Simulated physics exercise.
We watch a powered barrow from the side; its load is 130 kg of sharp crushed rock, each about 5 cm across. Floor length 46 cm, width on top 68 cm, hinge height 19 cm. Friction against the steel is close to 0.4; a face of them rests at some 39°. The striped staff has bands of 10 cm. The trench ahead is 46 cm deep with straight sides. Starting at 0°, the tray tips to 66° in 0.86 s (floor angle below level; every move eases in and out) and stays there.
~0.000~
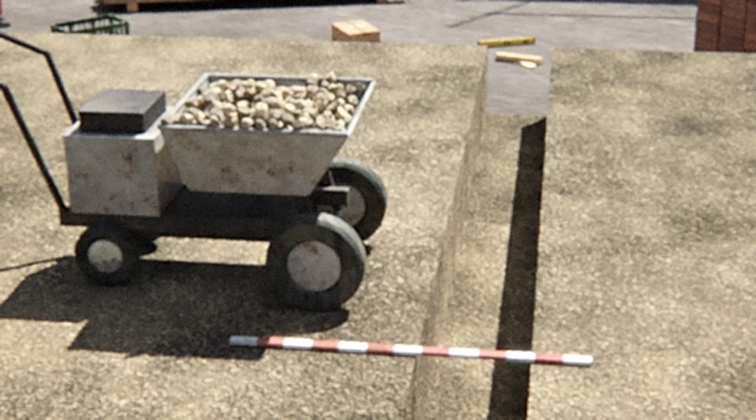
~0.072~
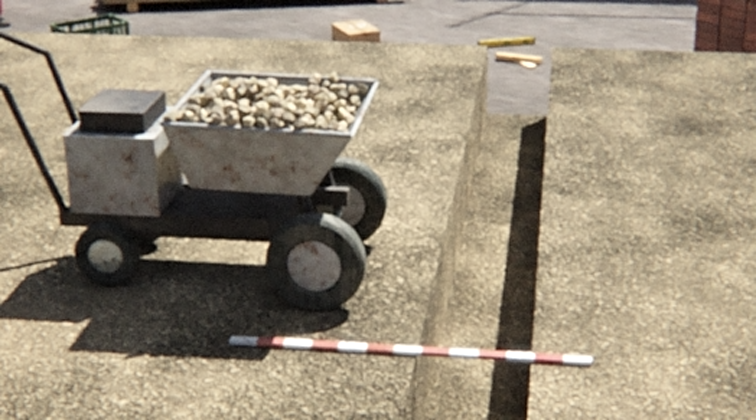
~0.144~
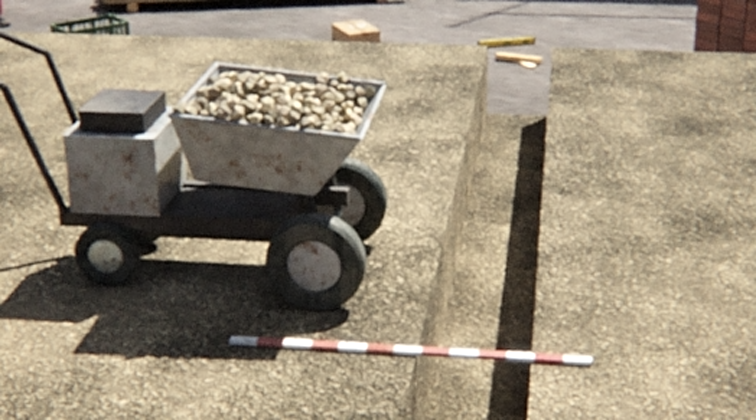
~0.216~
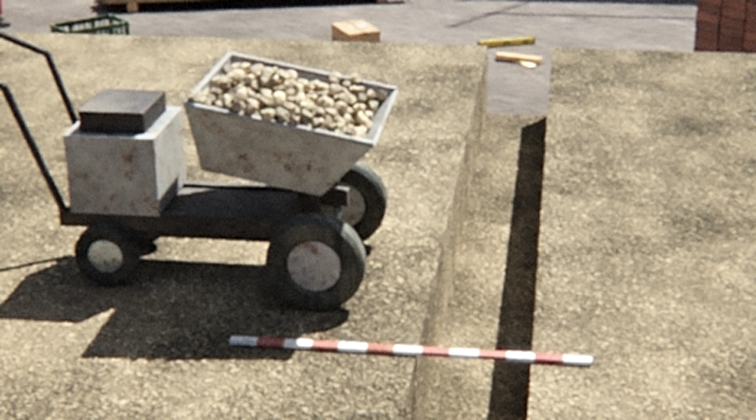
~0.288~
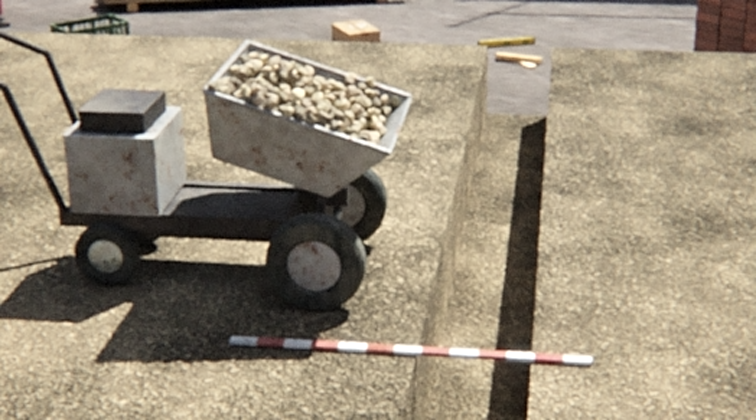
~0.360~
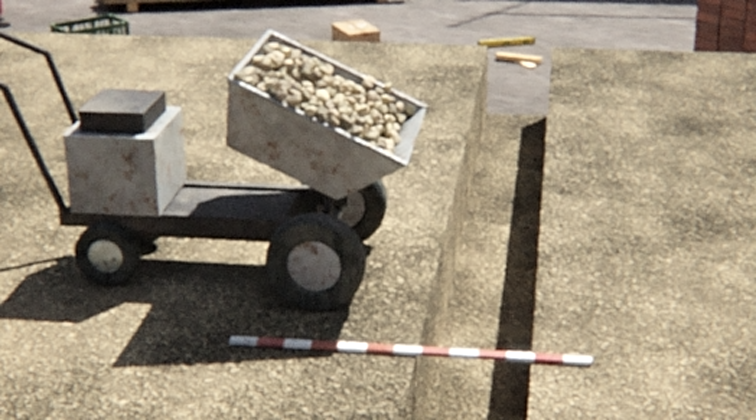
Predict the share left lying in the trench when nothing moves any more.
About 45 per cent.
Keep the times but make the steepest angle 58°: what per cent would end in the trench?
Then about 30 per cent.
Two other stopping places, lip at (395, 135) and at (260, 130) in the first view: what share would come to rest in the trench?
About 20 and 40 per cent.
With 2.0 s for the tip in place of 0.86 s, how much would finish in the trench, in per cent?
Then about 45 per cent.
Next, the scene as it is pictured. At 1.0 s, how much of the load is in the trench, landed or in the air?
Some 25 per cent.
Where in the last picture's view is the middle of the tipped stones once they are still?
Near (507, 373).
After 0.6 s the floor is at 55°; 100 % in the tray; the foremost stones are at (454, 180).
After 1.0 s the floor is at 66°; 74 % in the tray, 23 % in the trench, 3 % past the trench; the foremost stones are at (556, 282).
After 1.3 s the floor is at 66°; 55 % in the tray, 35 % in the trench, 10 % past the trench; the foremost stones are at (671, 290).
After 3.3 s the floor is at 66°; 45 % in the tray, 45 % in the trench, 10 % past the trench; the foremost stones are at (726, 291).
